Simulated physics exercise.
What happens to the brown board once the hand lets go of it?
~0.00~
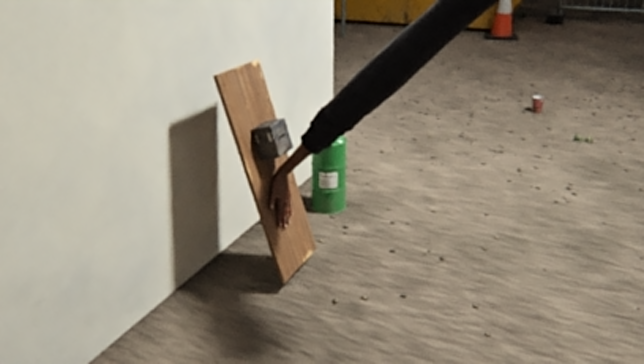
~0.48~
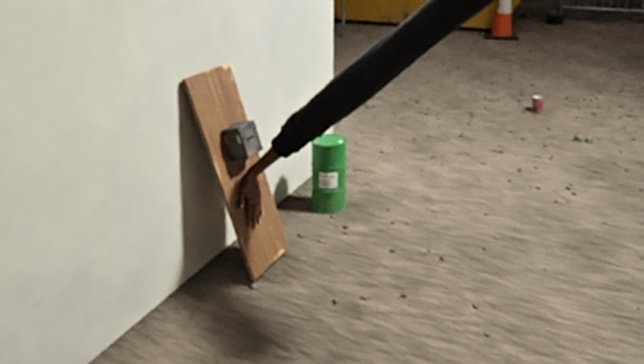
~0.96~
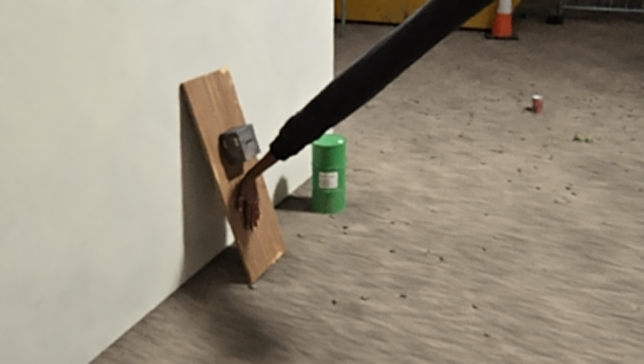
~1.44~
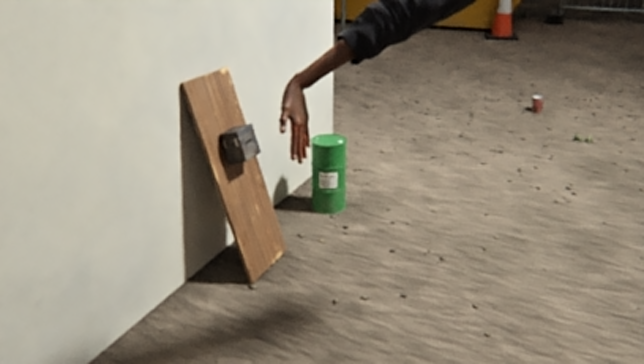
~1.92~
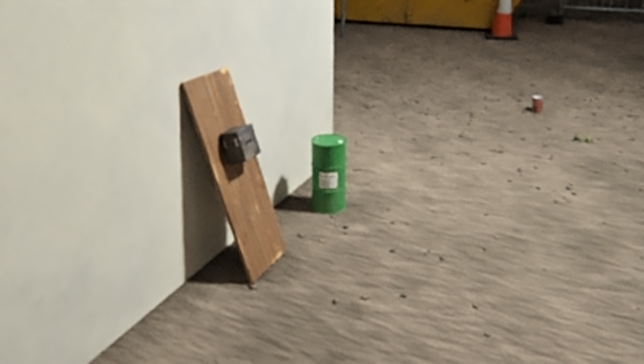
The brown board stays up, leaning against the wall beside the green canister.
A hand props a brown board against the wall and lets go, and it stays leaning.
